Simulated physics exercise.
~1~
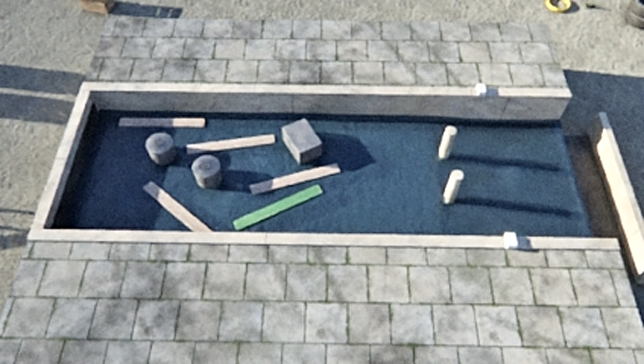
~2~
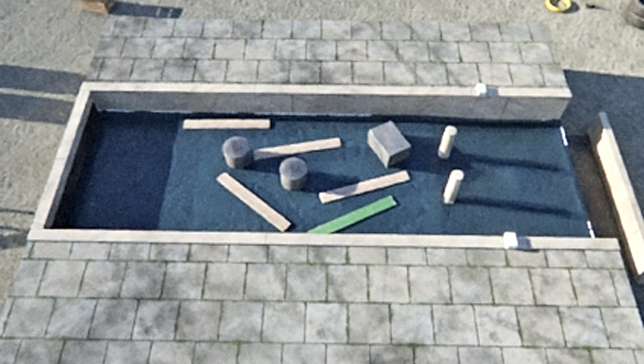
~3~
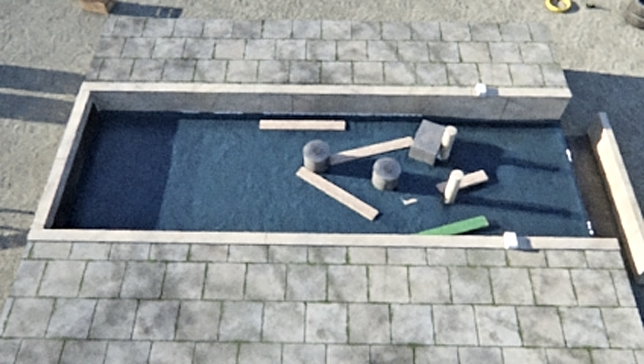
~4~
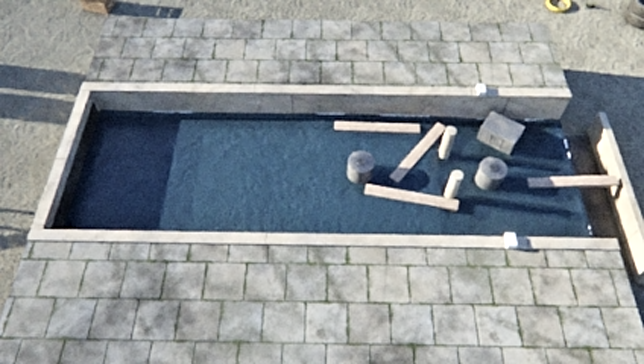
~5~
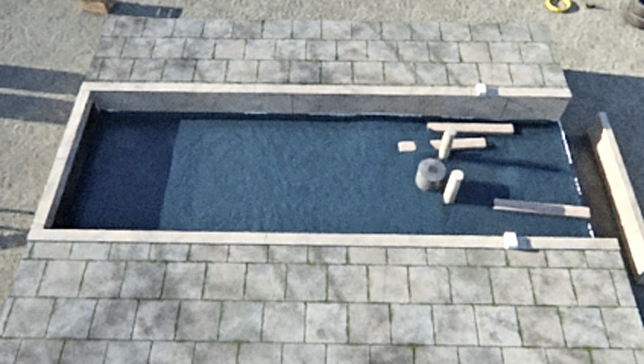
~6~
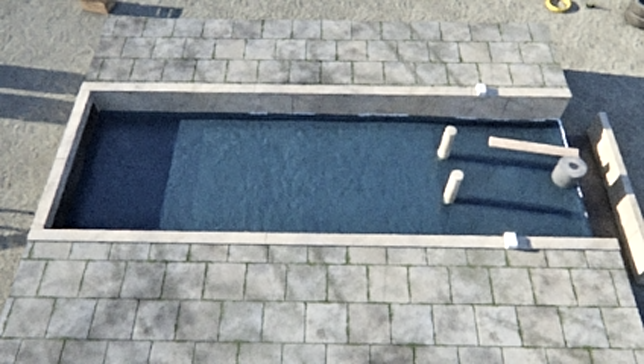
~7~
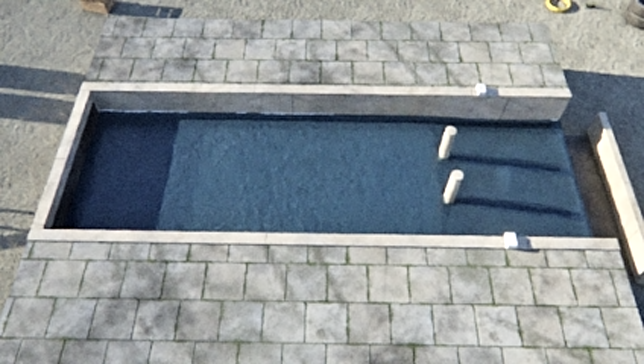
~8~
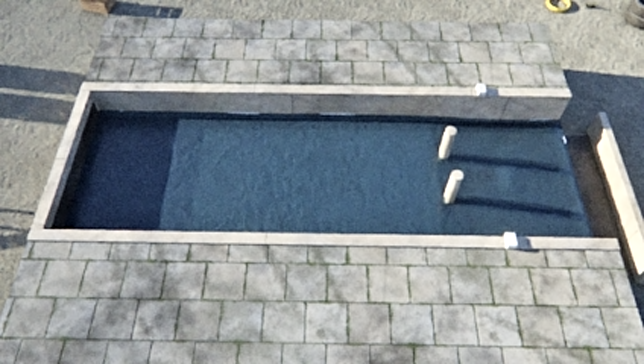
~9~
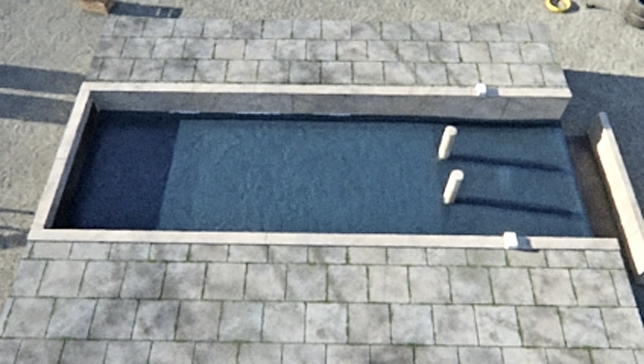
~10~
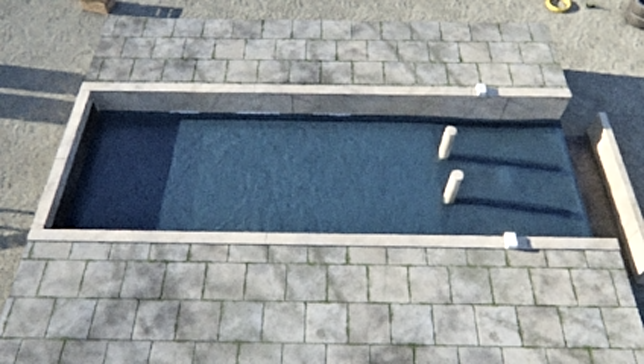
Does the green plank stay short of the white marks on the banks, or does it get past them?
The green plank gets past the white marks, and it is gone from the channel by the end.
